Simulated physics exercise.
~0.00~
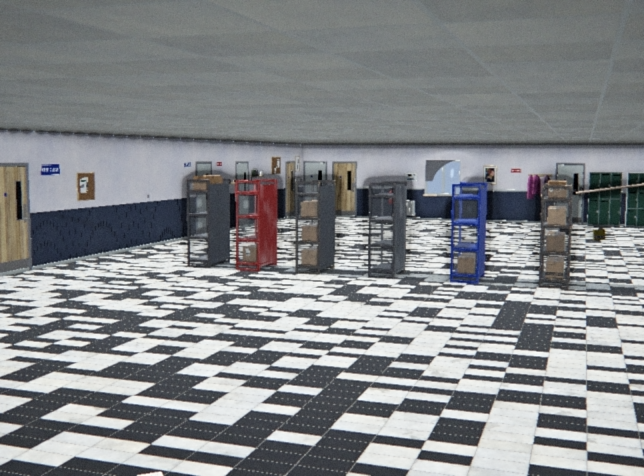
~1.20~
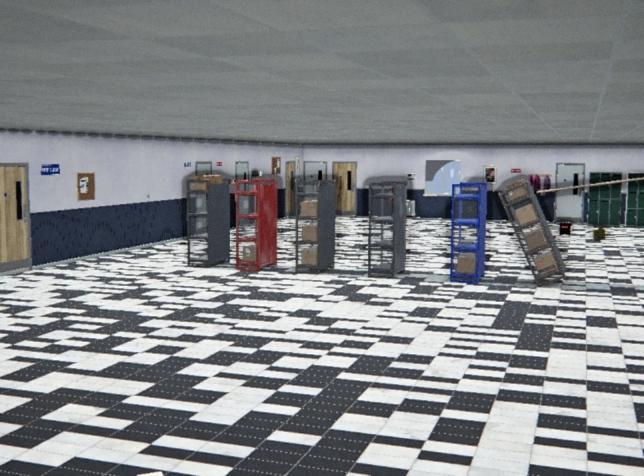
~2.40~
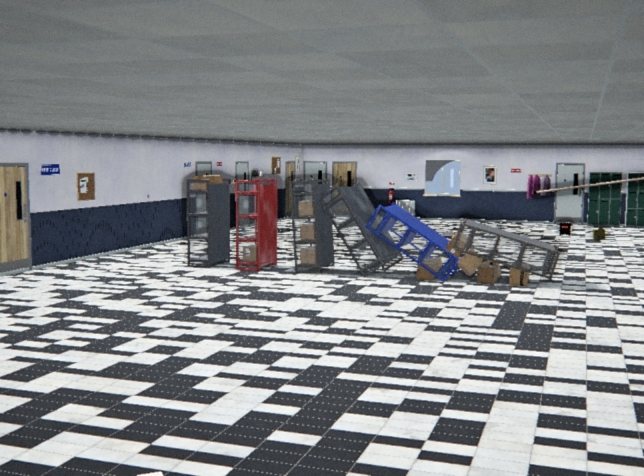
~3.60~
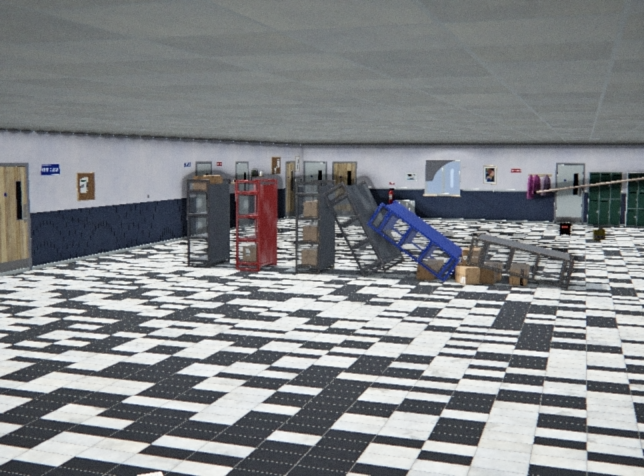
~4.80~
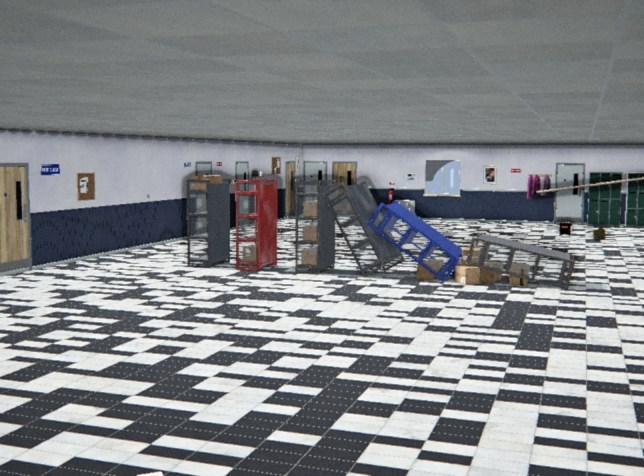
To begin with, six open shelf units holding cartons, one of them blue and one red, stand upright in a row across a checkered floor, with a pole reaching in from the right. The pole moves left and the rightmost unit tips toward the blue one, which still stands. That first unit then drops nearly flat, cartons spill around it, and the blue unit and the grey one beyond it topple leftward. The fallen end unit slides slightly right and settles. Finally, the blue and grey units rest at a slant, while the three on the left, including the red, remain standing.
